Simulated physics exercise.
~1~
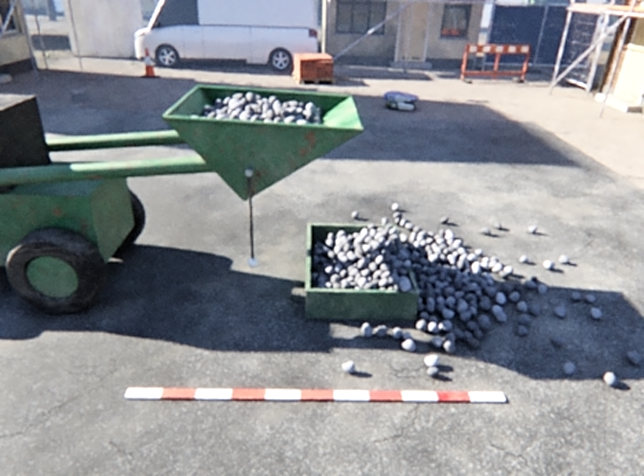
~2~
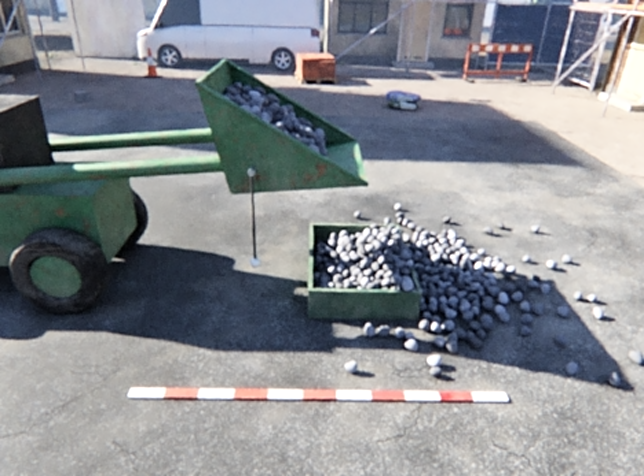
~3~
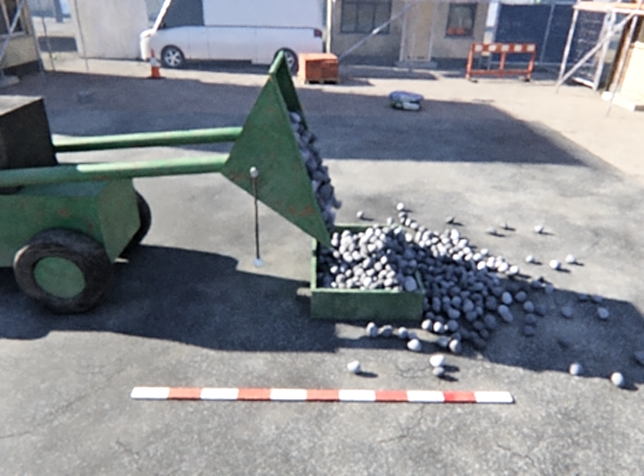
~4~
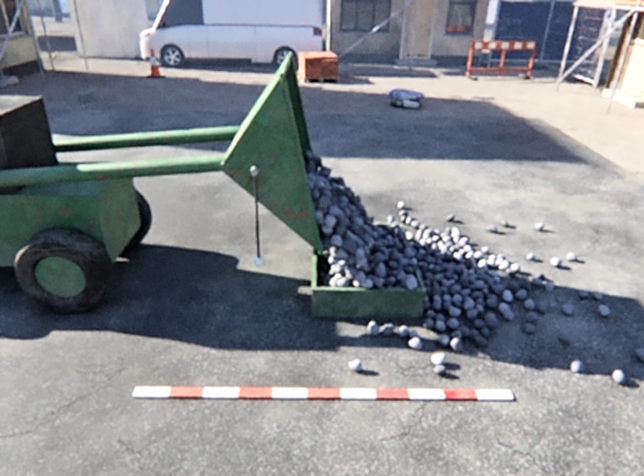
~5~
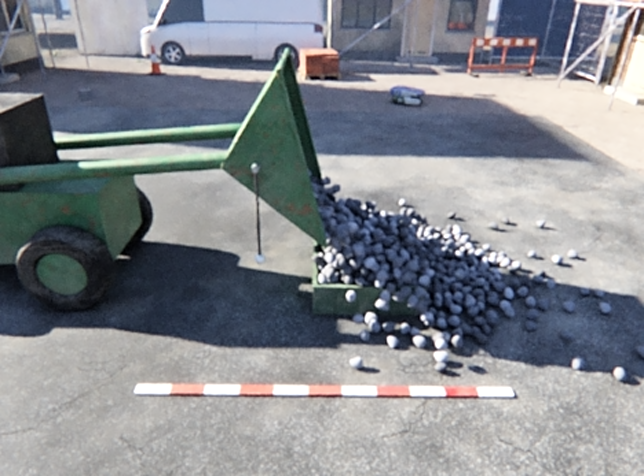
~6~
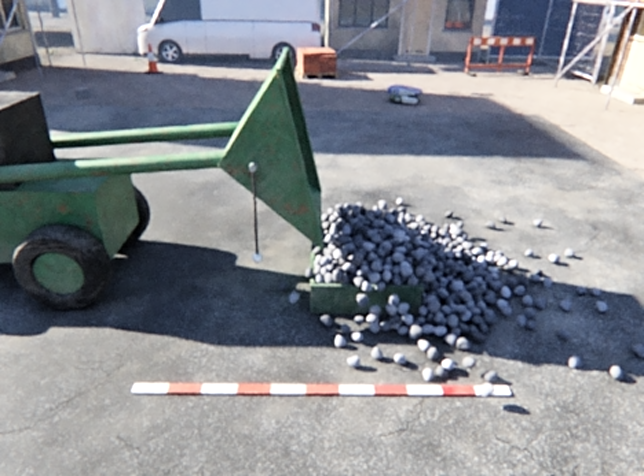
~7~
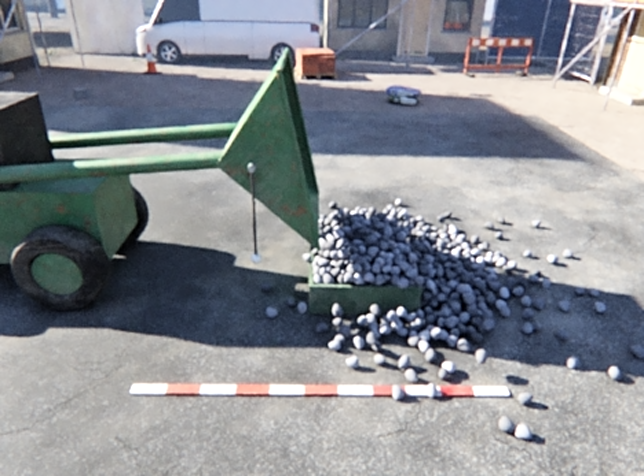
At first, a green loader holds a raised bucket of rounded grey stones over a low green bin already filled and half buried by a loose pile spreading right across a paved yard. The bucket tips forward steeply, and its stones slide toward the lower edge. They pour into the bin, heaping up and spilling over its front and right side. The bucket jerks slightly back and forth as the last stones leave. Several roll forward, some past the red and white striped staff. Finally, the emptied bucket stays tipped above the heaped bin, with stones scattered around it.
